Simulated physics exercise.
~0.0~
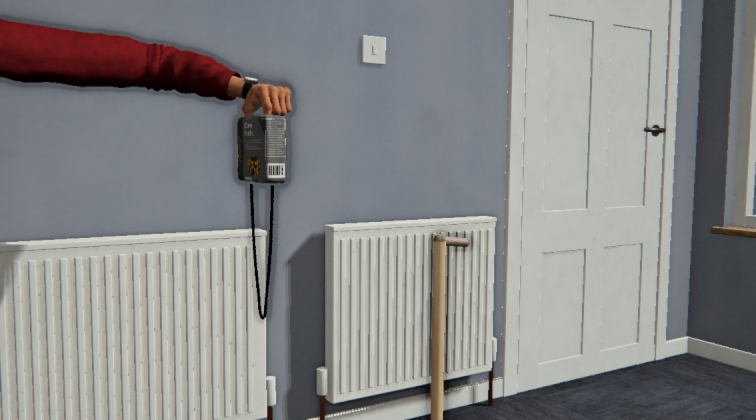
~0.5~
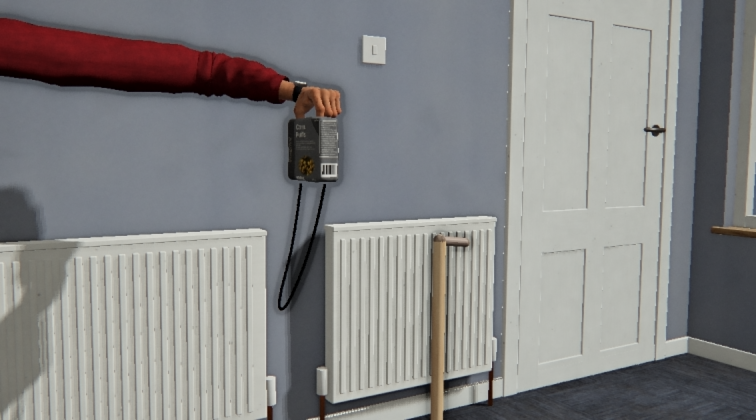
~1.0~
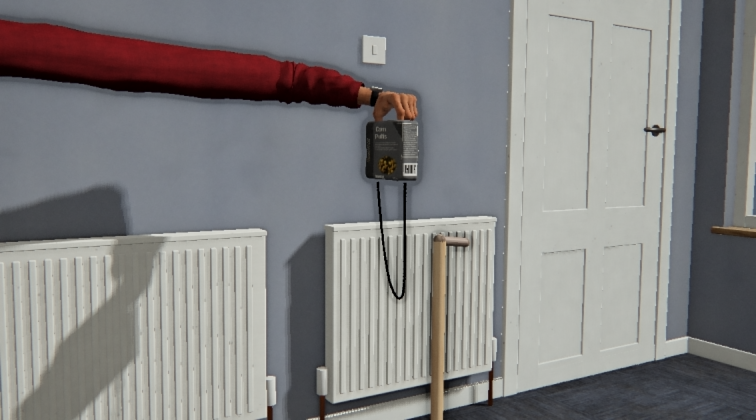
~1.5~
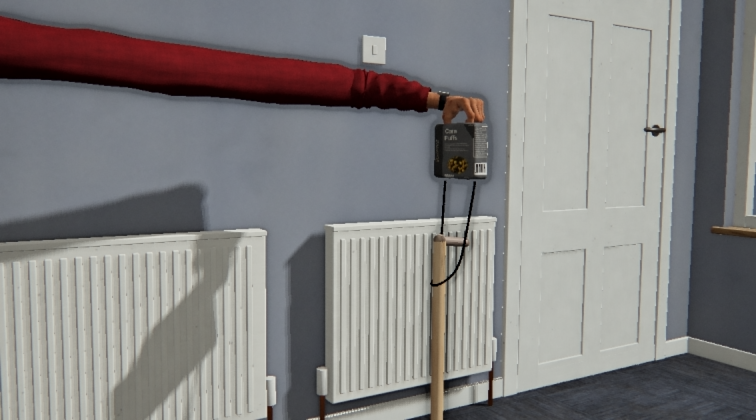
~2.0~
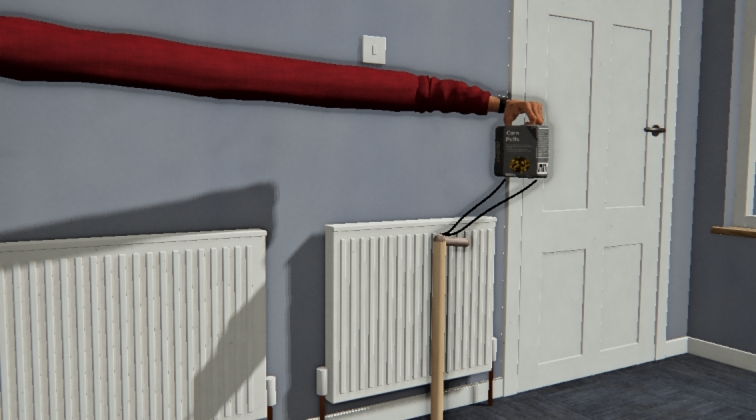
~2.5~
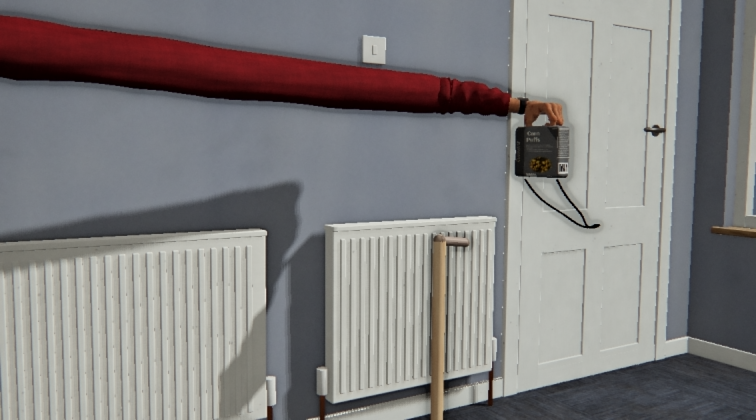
In a room with blue-grey walls, two white radiators and a white door, an outstretched arm in a red sleeve holds a small grey pouch upright, a long dark loop dangling beneath it. The hand carries the pouch steadily right, level, past the first radiator and toward a wooden post topped with a short bar. As the pouch passes over the post, the low-hanging loop reaches the bar. The pouch continues right while the loop trails back toward the post top, slanting. Then the loop swings free to the right, and the pouch ends beyond the post, before the door.
